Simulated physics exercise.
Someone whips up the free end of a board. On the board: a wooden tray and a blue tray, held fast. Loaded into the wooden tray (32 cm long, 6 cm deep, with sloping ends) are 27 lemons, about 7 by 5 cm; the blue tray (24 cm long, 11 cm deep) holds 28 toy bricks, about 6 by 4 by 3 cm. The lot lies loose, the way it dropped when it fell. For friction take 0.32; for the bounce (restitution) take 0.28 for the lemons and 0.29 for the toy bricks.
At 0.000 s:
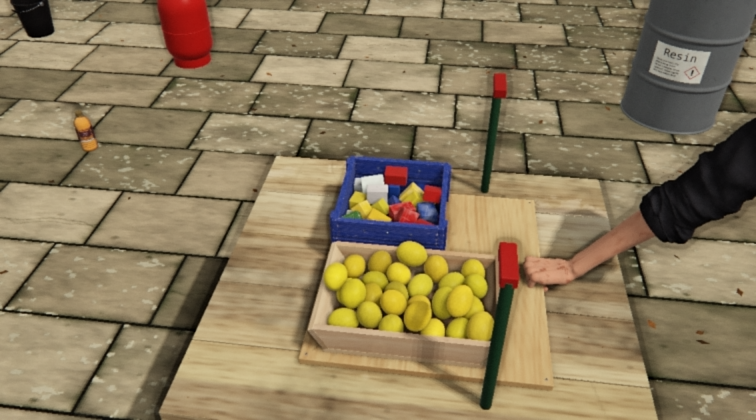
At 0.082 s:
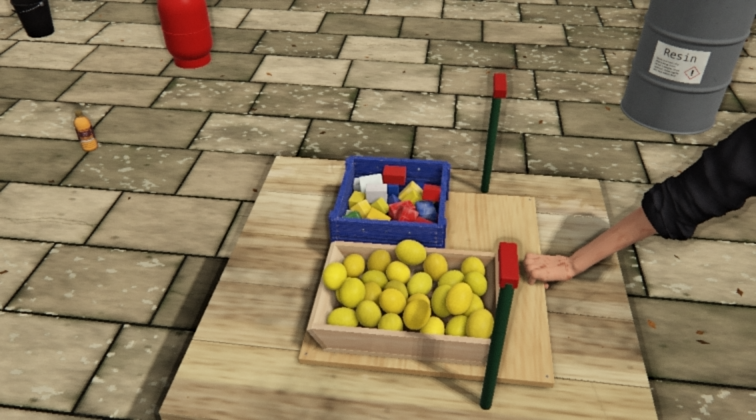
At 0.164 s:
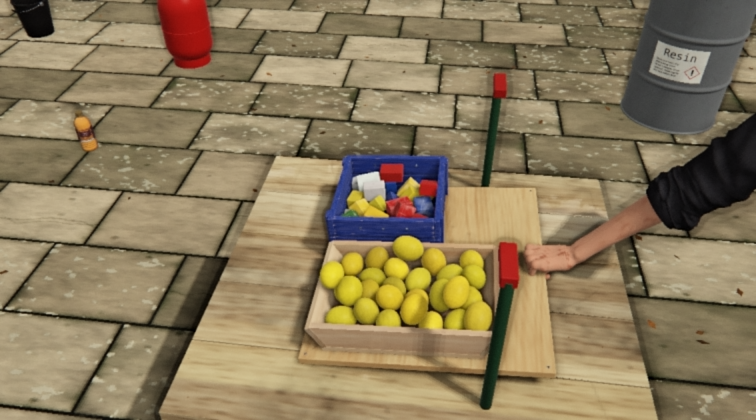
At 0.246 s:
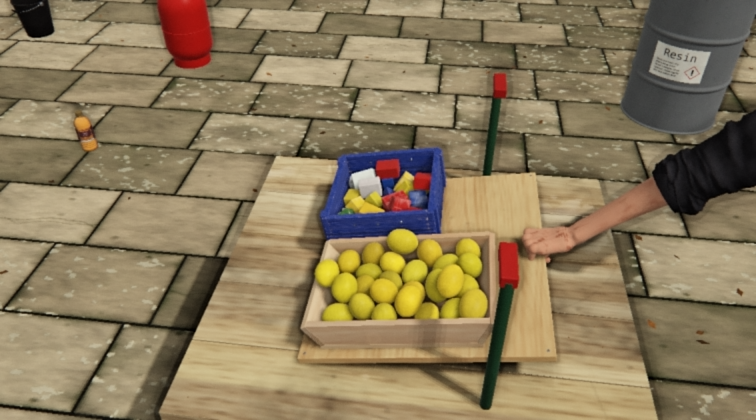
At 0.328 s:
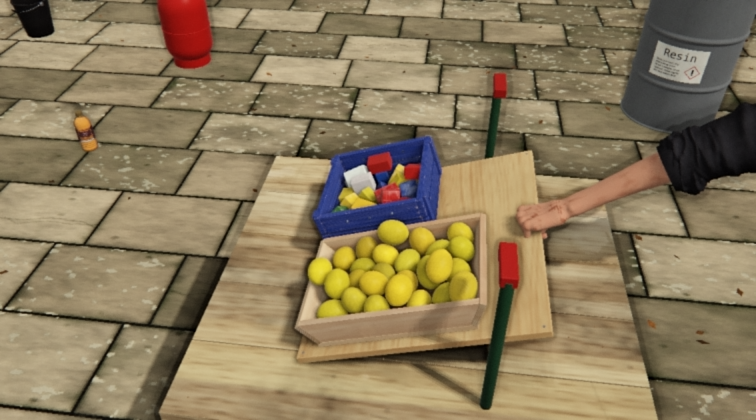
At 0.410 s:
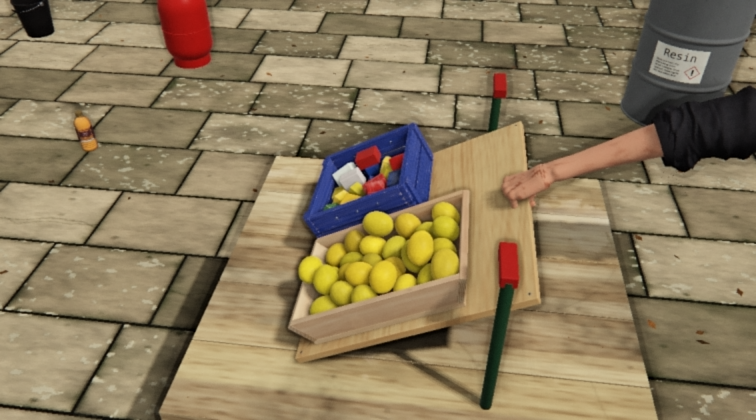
A board carrying a tray of lemons and a blue tray of toy bricks tilts up.
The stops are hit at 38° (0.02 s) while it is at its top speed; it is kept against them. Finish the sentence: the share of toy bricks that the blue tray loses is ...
... below one in six.
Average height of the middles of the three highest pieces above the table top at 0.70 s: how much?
Height, averaged: Around 26 cm.
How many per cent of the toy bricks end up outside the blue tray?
Roughly 0 percent.
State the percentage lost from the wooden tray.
About 35 percent for the wooden tray.
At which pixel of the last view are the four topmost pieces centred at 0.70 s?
They are centred near pixel (356, 236).
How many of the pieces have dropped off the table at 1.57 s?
I'd estimate some 3 at that moment.
After 0.47 s, it hits the stops.
After 0.57 s, tilt 38°; 0 of 27 out of the wooden tray and 0 of 28 out of the blue tray.
After 0.70 s, tilt 38°; 1 of 27 out of the wooden tray and 0 of 28 out of the blue tray.
After 0.97 s, tilt 38°; 4 of 27 out of the wooden tray and 0 of 28 out of the blue tray.
Final count (at 1.57 s), 10 of 27 out of the wooden tray and 0 of 28 out of the blue tray. Asked share, 0 of 28, 0 per cent.
